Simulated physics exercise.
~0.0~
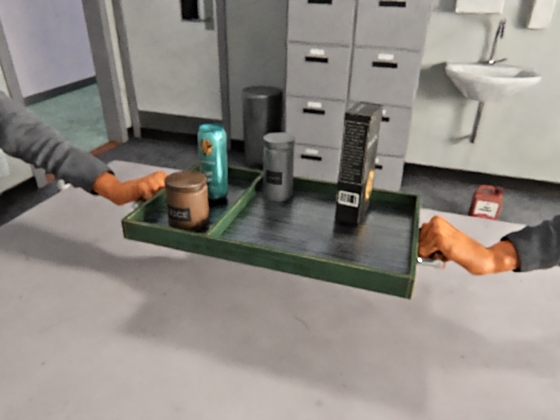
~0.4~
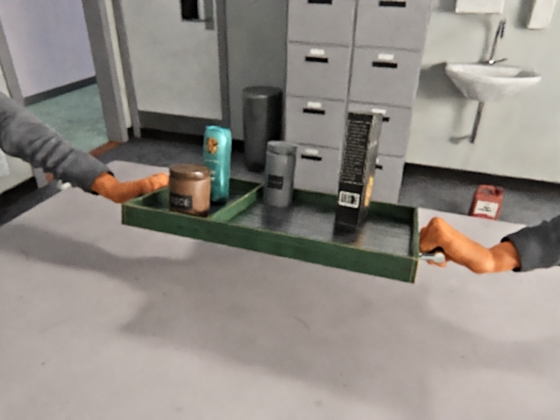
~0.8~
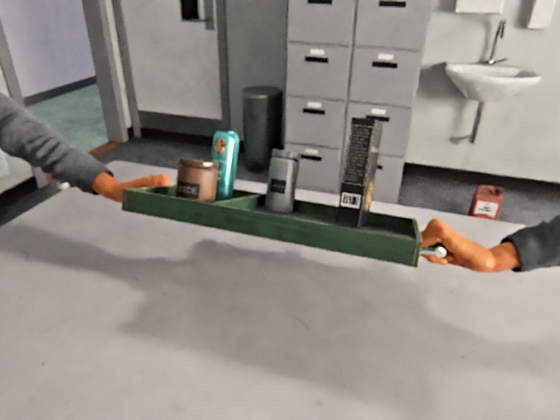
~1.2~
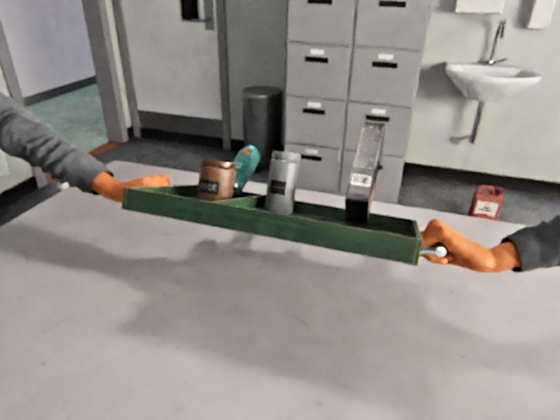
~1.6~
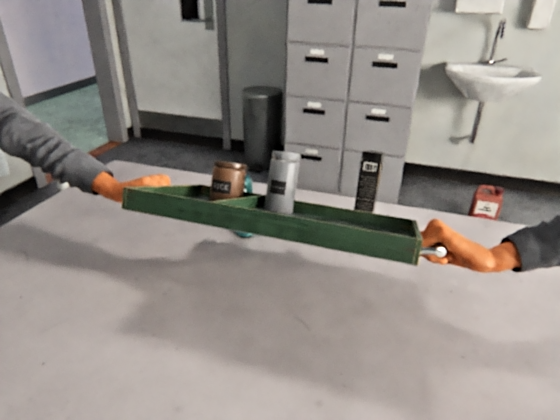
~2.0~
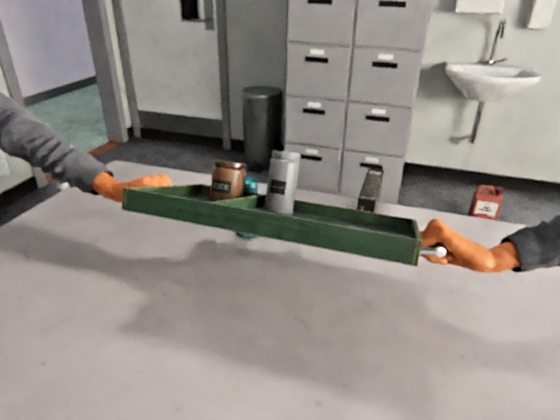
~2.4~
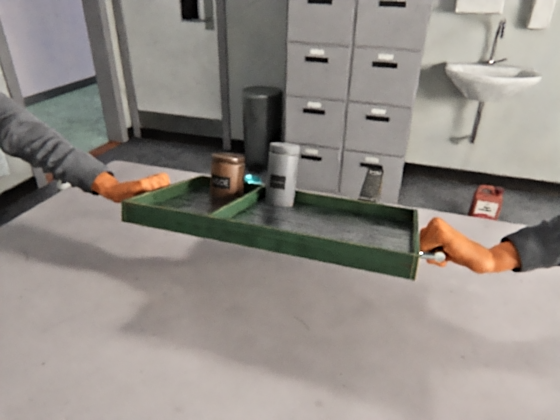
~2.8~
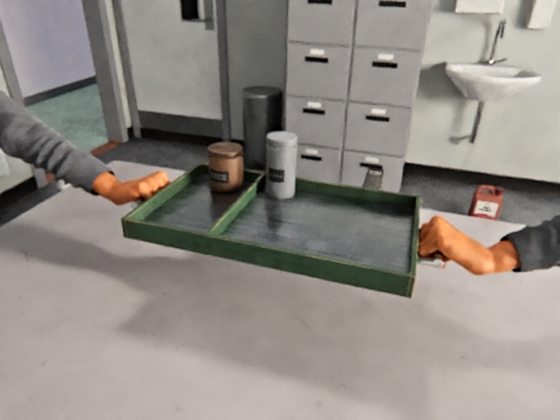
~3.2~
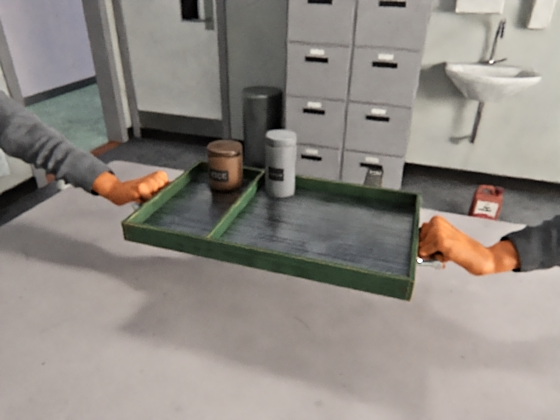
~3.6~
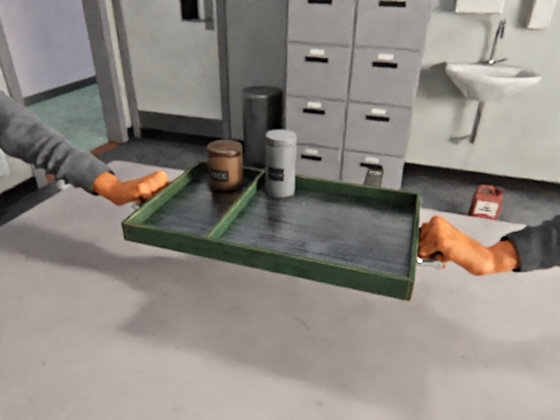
In a plain room with filing cabinets and a sink, two hands tipped a green tray away from the viewer, sending a turquoise can and black carton over the far edge, then levelled it with the shifted brown jar and grey jar still standing.
